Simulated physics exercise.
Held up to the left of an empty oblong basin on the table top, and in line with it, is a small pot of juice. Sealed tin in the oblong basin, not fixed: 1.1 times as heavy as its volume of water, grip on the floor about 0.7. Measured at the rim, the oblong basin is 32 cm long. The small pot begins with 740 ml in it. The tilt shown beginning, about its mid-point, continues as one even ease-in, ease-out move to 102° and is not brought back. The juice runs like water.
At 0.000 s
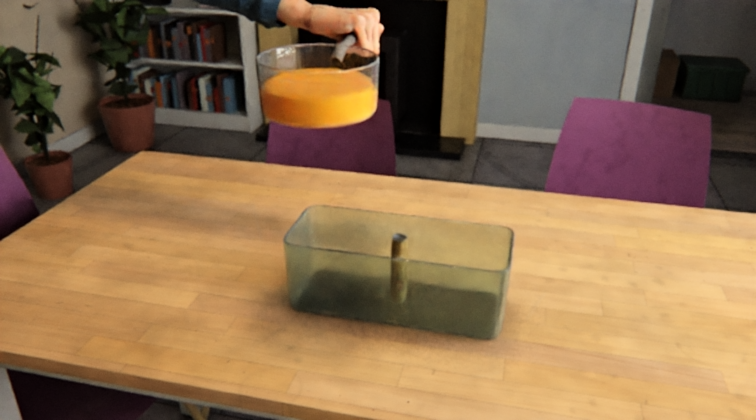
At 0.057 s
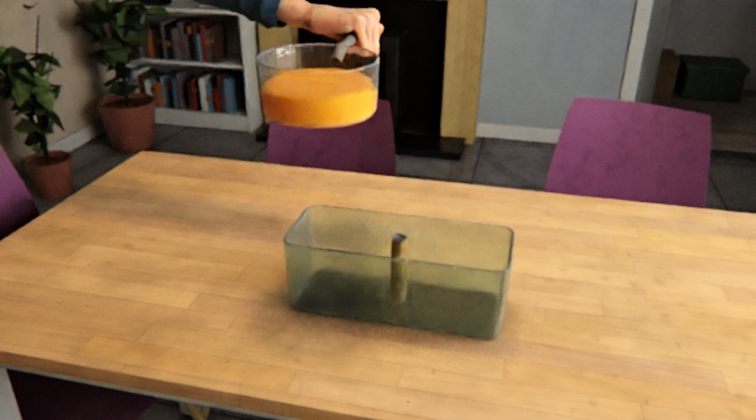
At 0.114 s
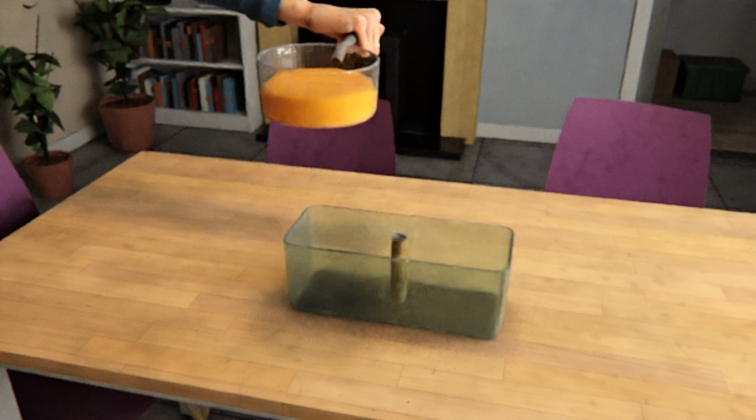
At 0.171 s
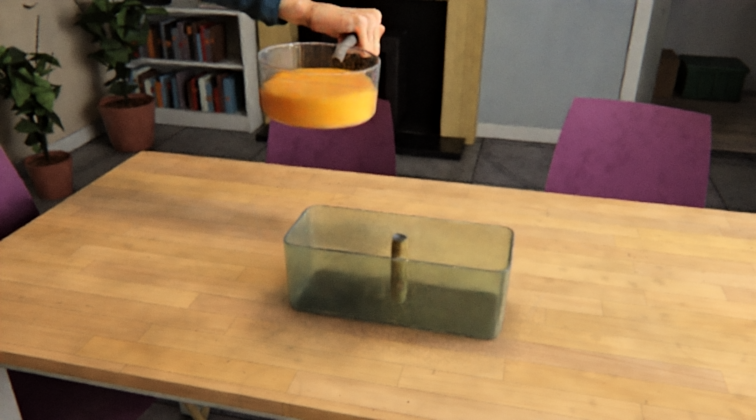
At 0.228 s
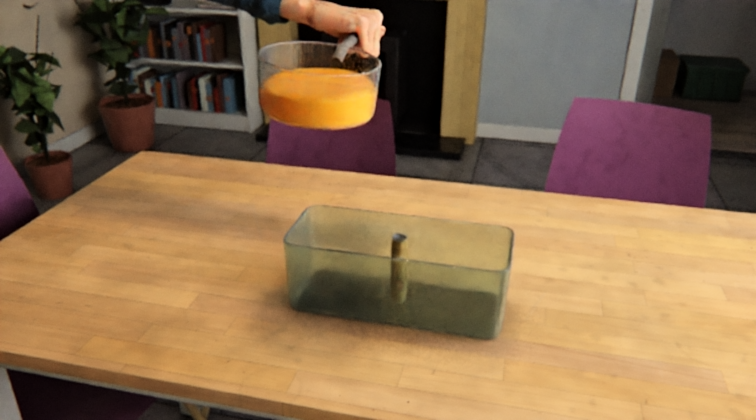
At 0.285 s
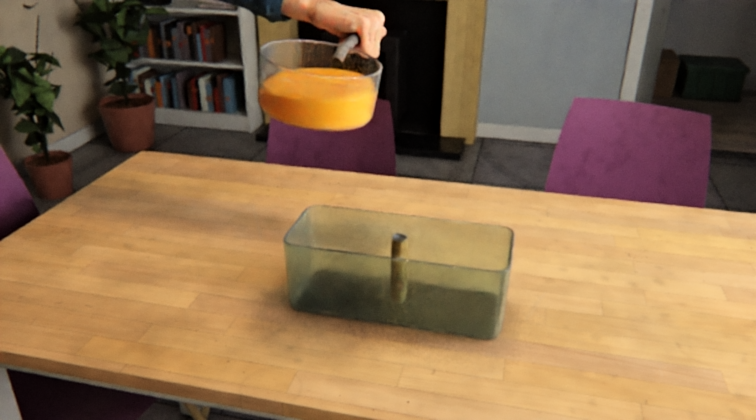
A hand holds a clear pot of orange juice above a table and tilts it slightly rightward.
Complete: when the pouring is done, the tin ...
... has gone over.
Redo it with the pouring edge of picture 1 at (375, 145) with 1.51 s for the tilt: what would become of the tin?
After that, the tin stays vertical.
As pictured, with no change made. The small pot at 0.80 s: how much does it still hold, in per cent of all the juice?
Fraction remaining: Approx. 74 per cent.
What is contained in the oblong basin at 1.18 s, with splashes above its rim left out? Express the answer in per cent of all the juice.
Around 62 per cent of the whole.
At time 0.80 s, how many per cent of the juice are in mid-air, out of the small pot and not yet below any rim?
It comes to about 24 percent.
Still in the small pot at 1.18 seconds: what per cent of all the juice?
About 18 percent.
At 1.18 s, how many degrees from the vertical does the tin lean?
Lean: Around 0° from upright.
After 0.80 s the tilt is 56° and 75 per cent is still to pour; the tin stands where it began.
After 1.18 s the tilt is 91° and 18 per cent is still to pour; the tin stands where it began.
After 1.58 s the tilt is 102° and 1 per cent is still to pour; the tin leans 57°.
After 2.01 s the tilt is 102° and 0 per cent is still to pour; the tin lies on its side.
In the end the tin lies on its side.
